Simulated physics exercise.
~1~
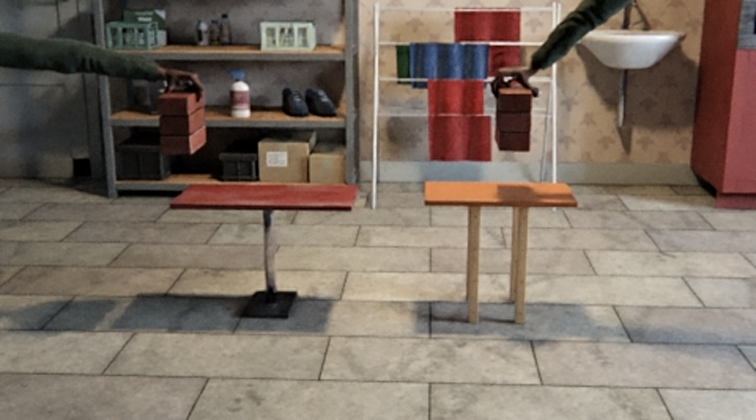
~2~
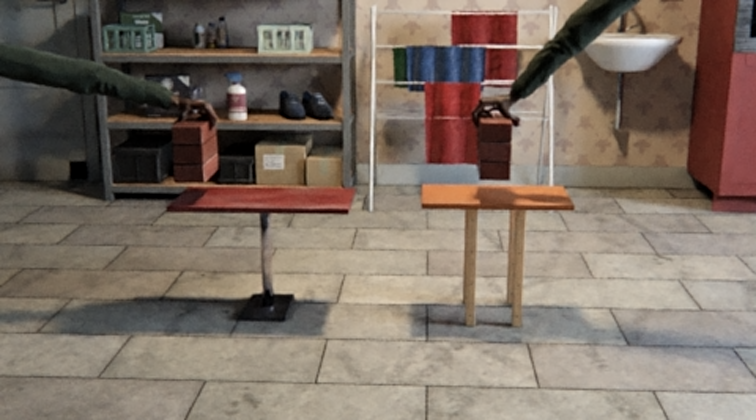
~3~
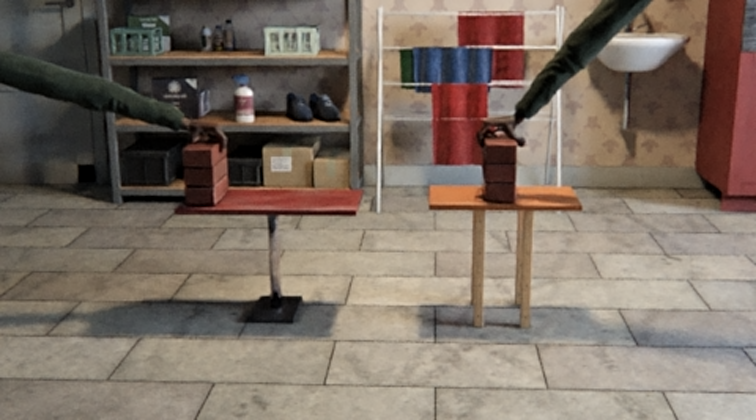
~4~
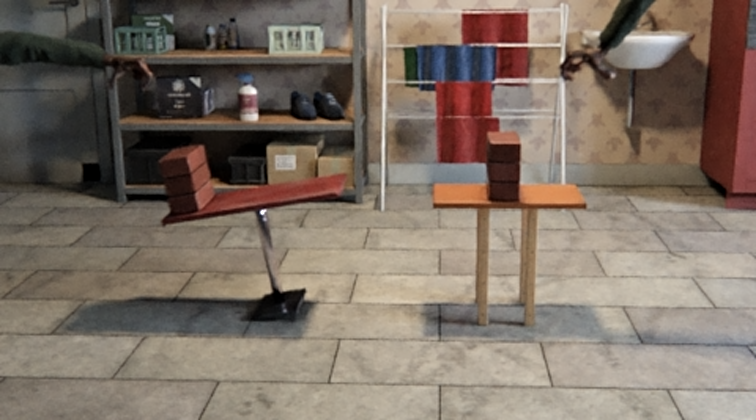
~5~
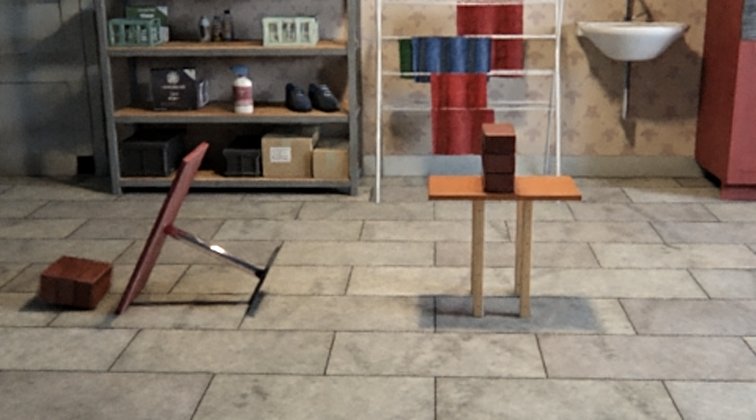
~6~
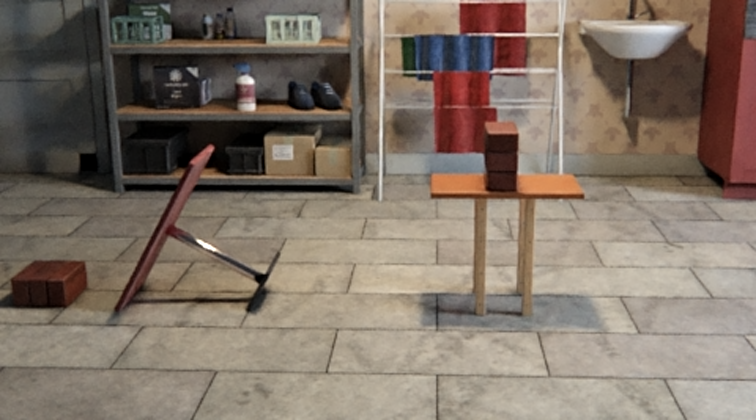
Two dark-sleeved arms lower stacks of reddish-brown bricks toward two small tables on a grey tiled floor, seen from the front by a slightly swaying camera. The red side table on the left has a single post and a small black foot, while the orange stand on the right has wooden legs; shelves, a drying rack and a sink stand behind. The hands set the left stack near the red table's left end and the right stack near the orange top's middle, then let go. The red table tips left, spilling its bricks onto the floor. It ends steeply tilted, its top's edge on the tiles, while the orange stand stays upright beneath its stack.
